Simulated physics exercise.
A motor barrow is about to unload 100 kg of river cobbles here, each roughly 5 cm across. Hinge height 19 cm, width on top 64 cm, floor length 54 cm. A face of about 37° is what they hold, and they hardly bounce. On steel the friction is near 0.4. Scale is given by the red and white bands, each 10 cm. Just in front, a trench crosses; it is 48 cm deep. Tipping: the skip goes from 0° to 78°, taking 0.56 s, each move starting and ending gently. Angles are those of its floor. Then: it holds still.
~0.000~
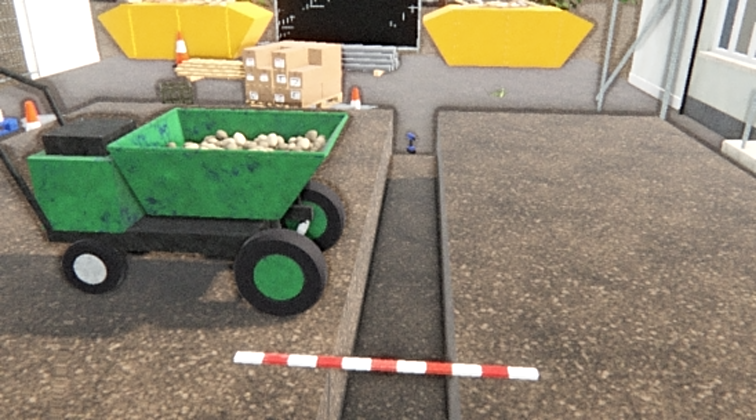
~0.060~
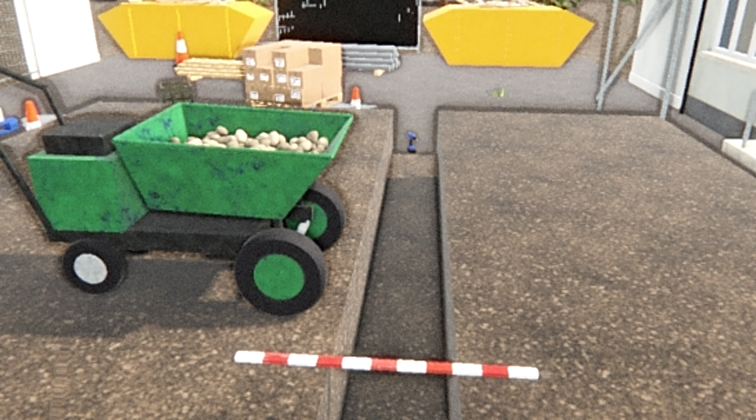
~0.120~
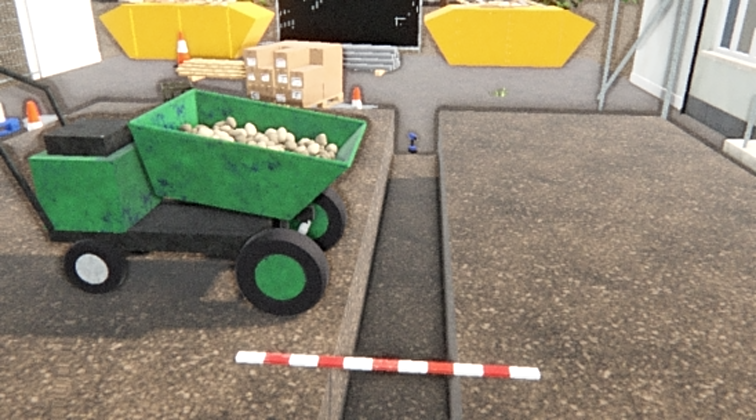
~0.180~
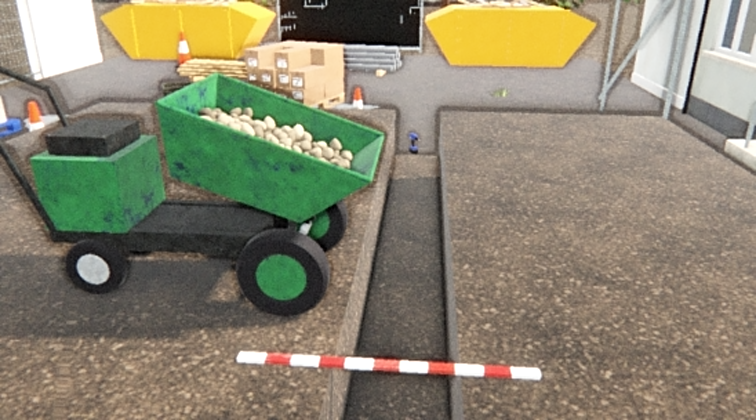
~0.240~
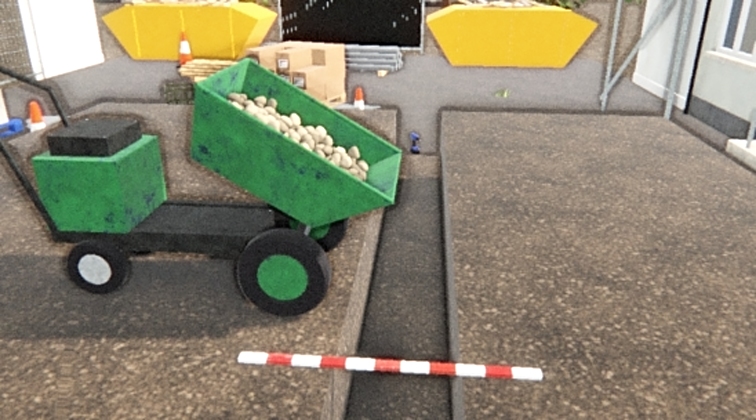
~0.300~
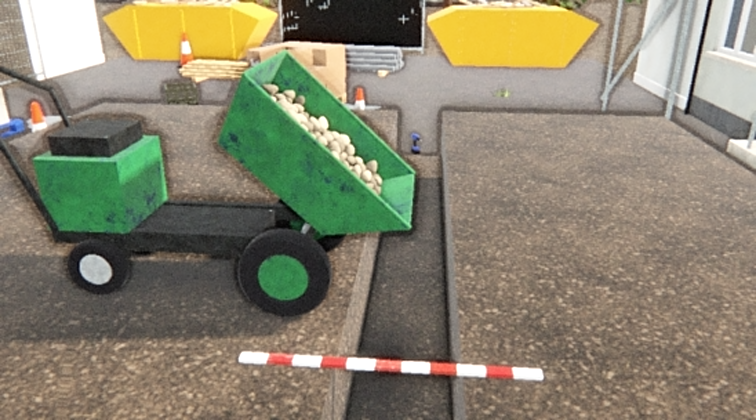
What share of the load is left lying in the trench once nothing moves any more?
About 41 per cent.
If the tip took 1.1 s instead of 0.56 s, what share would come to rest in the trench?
That works out at about 60 in a hundred.
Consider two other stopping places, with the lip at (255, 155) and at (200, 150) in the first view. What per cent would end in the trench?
Roughly 95 in a hundred from the first, 80 in a hundred from the second.
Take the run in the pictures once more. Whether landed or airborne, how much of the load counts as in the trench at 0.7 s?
Around 10 per cent of it, at that instant.
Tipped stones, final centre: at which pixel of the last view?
In the last view, about (485, 287).
After 0.4 s the floor is at 66°; 100 % in the skip; the foremost stones are at (402, 228).
After 0.7 s the floor is at 78°; 70 % in the skip, 12 % in the trench, 18 % past the trench; the foremost stones are at (503, 293).
After 1.0 s the floor is at 78°; 6 % in the skip, 34 % in the trench, 60 % past the trench; the foremost stones are at (710, 313).
After 3.0 s the floor is at 78°; 0 % in the skip, 41 % in the trench, 59 % past the trench; the foremost stones are past the picture's edge.
